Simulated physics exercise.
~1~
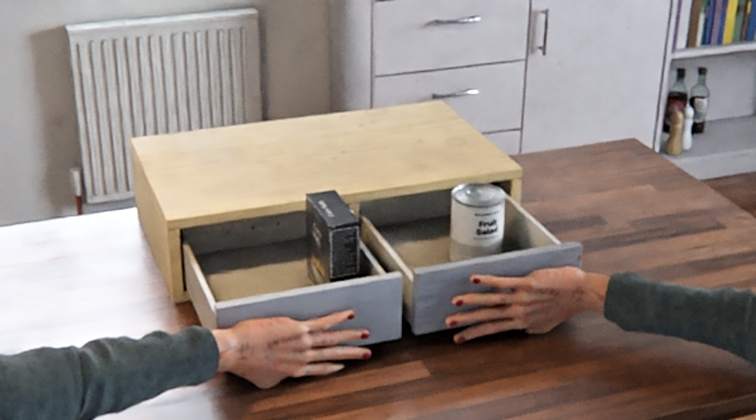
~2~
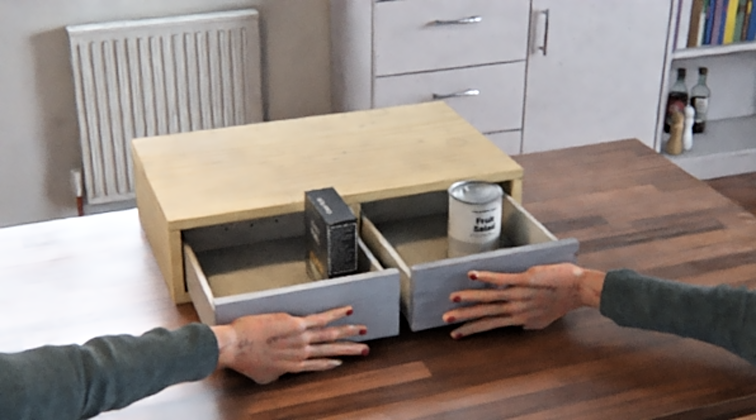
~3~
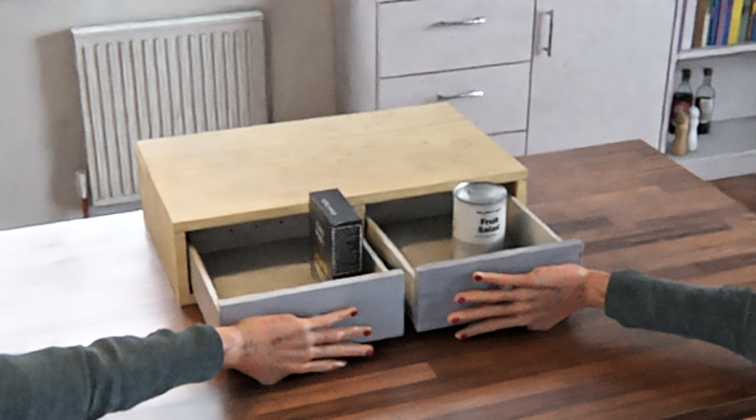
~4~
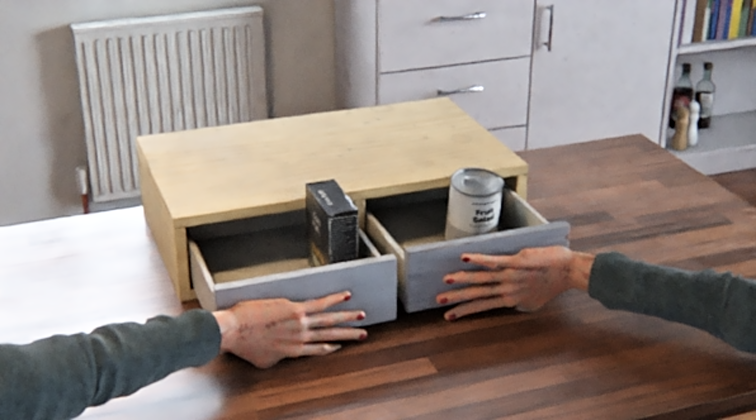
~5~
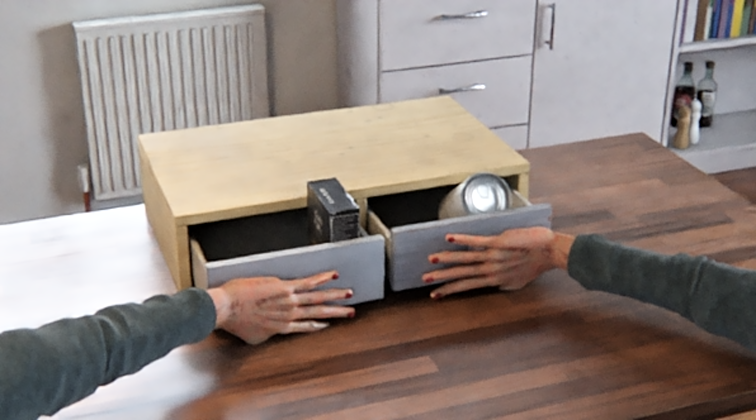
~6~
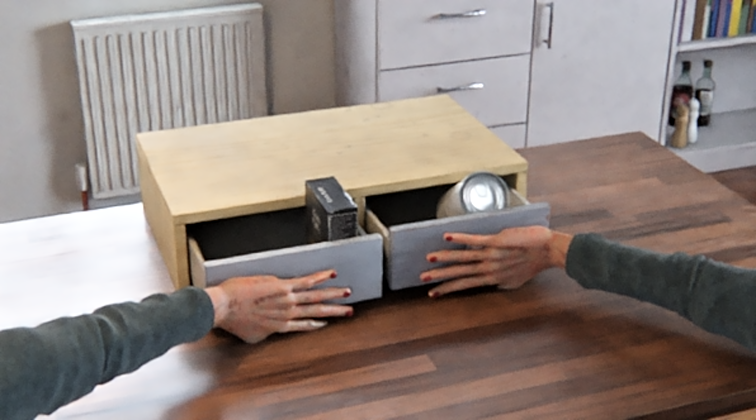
Two hands push the side-by-side drawers partway in, the white tin tips, and both stay ajar.
